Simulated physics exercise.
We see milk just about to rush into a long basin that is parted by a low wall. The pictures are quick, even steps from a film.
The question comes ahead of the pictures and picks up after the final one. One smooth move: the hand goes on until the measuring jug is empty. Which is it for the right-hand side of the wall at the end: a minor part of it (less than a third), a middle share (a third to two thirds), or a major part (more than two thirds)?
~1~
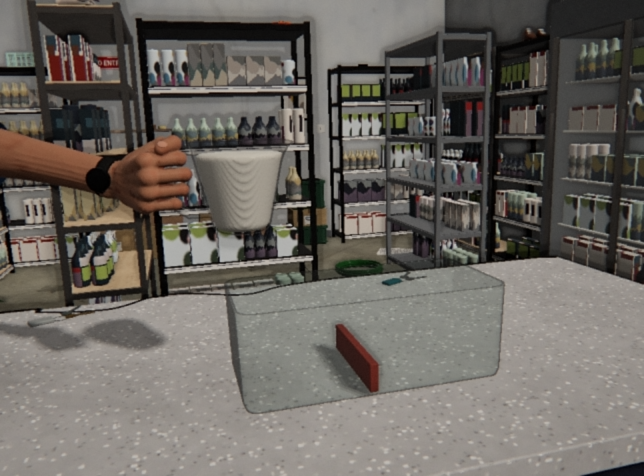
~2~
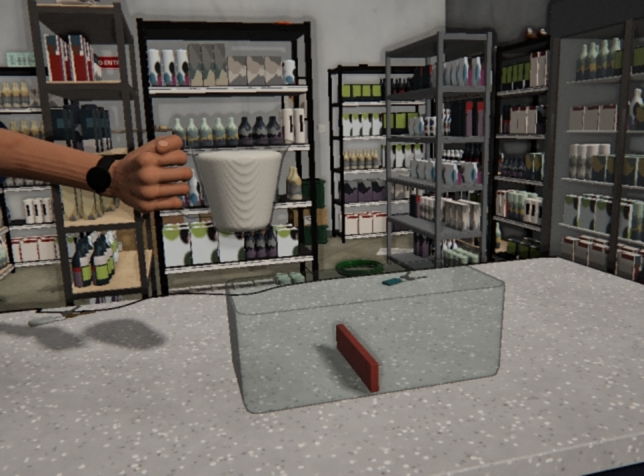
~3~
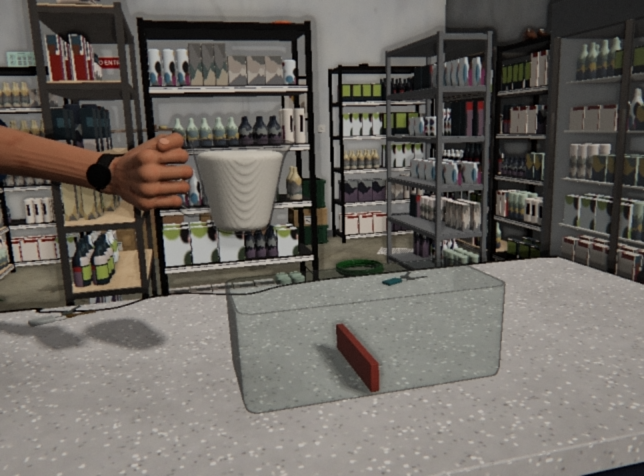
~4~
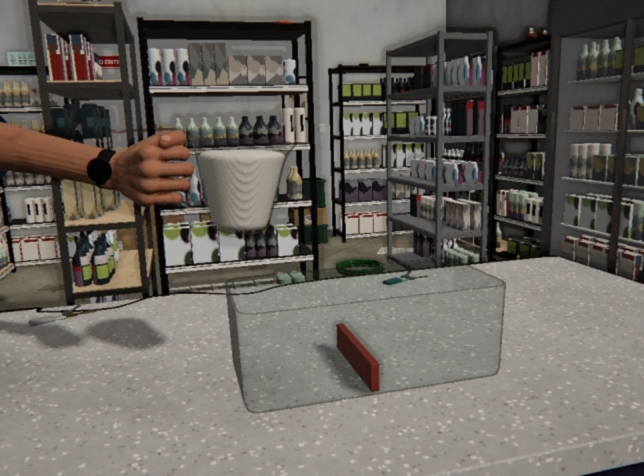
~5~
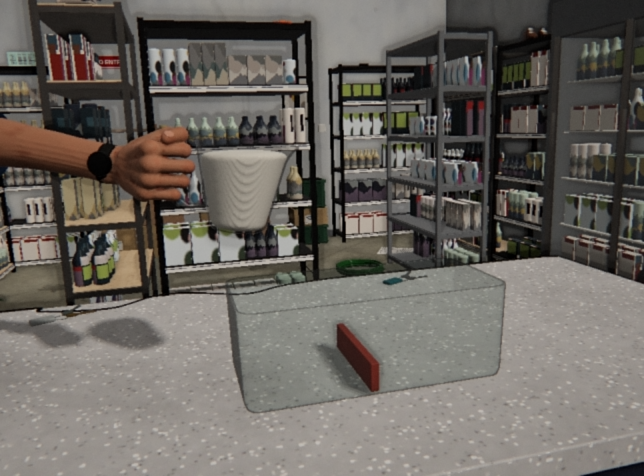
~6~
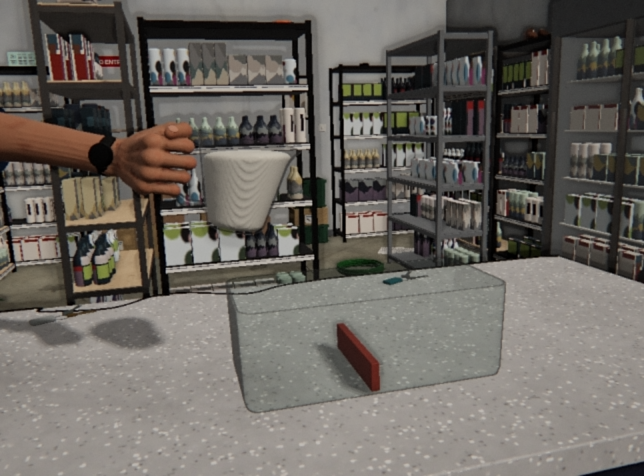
The right side is left with enough for a third but not past two thirds.
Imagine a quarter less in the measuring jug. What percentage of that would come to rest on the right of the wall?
Some 35 parts in a hundred.
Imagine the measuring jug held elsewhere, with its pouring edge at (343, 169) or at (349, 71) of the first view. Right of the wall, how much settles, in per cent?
In turn 95 % and 90 %.
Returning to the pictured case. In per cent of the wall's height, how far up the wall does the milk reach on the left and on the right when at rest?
The left side sits at 30 per cent and the right side at 30.
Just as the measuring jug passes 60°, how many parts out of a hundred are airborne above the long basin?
Around 20 in a hundred.
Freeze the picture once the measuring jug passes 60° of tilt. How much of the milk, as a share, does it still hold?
Around 75 in a hundred has not poured out yet.
A moment on, the measuring jug is tipped part way and 74 per cent is still to pour, 2 is left of the wall and 4 right of it.
Next, the measuring jug is tipped on its side and 22 per cent is still to pour, 17 is left of the wall and 43 right of it.
Then the measuring jug is tipped on its side and 1 per cent is still to pour, 43 is left of the wall and 53 right of it.
Later the measuring jug is tipped on its side and 0 per cent is still to pour, 45 is left of the wall and 54 right of it.
At rest 45 per cent lies left of the wall, 54 right of it and 1 outside.
